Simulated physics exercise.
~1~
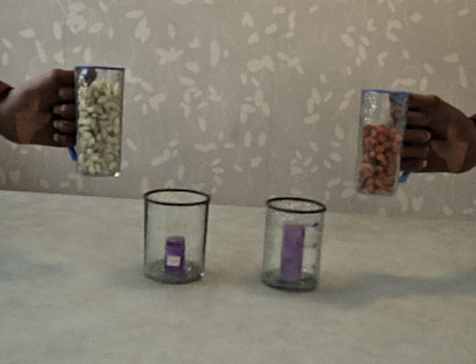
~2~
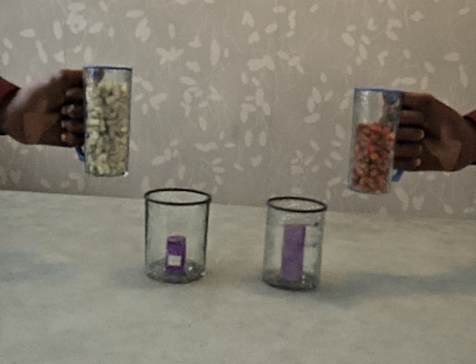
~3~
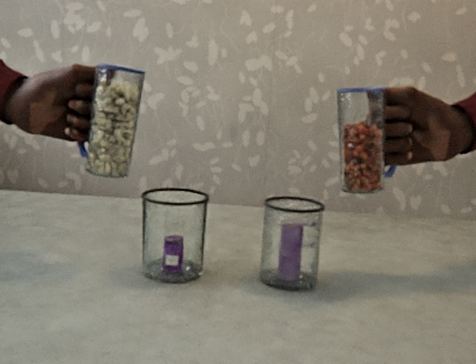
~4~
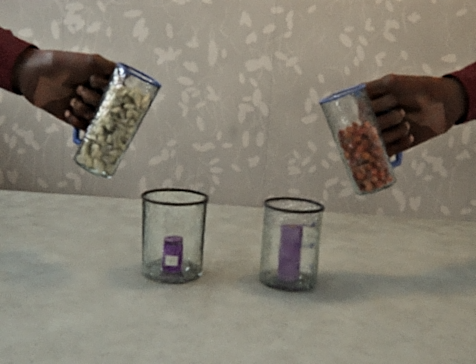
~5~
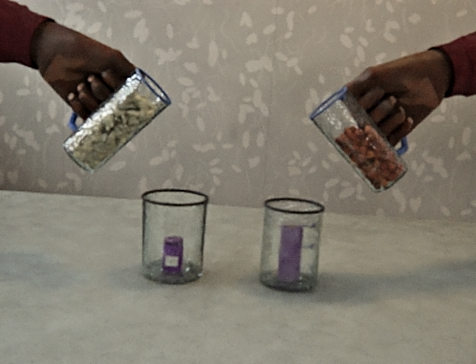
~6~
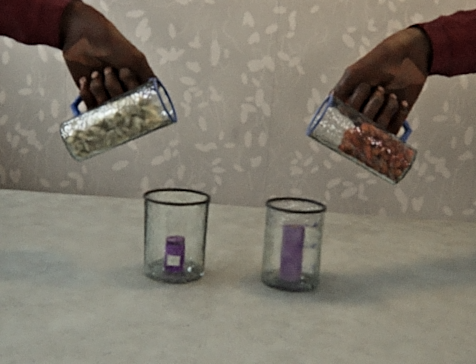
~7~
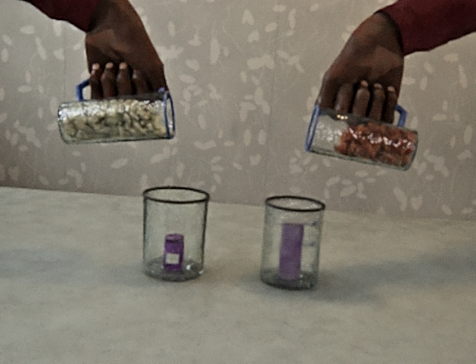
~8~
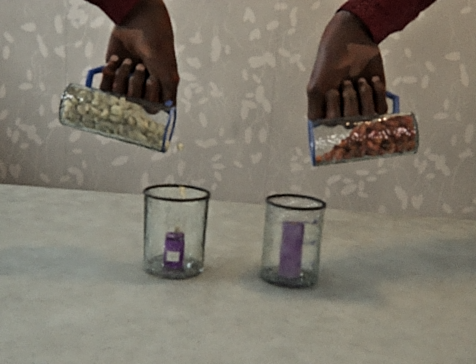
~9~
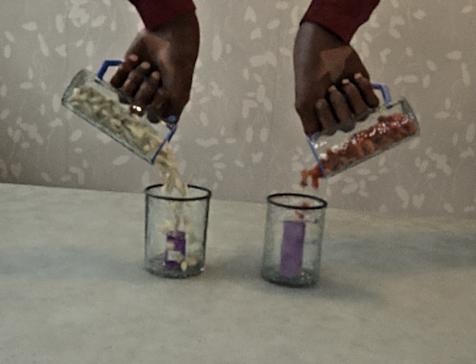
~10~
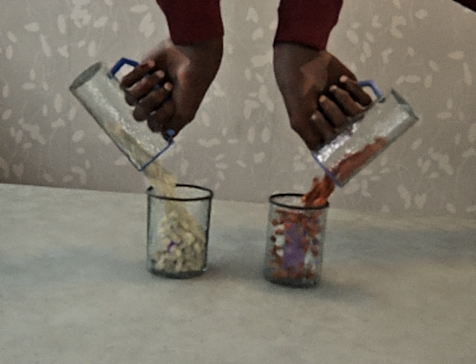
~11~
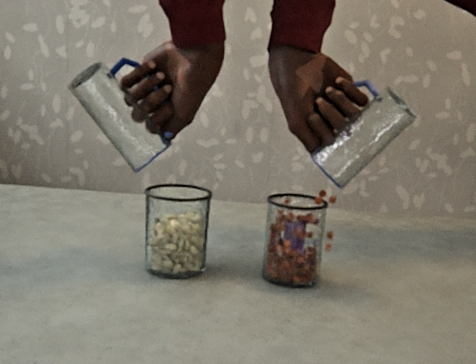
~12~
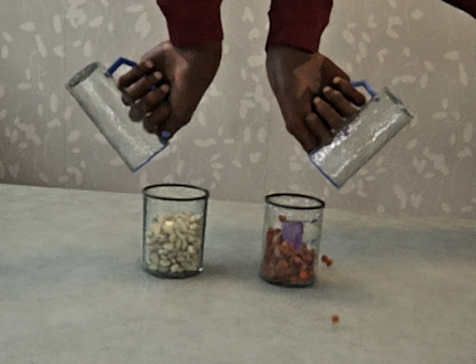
On a grey counter, two hands tipping cups of white and red pieces into glasses, burying the left purple block, not the right.
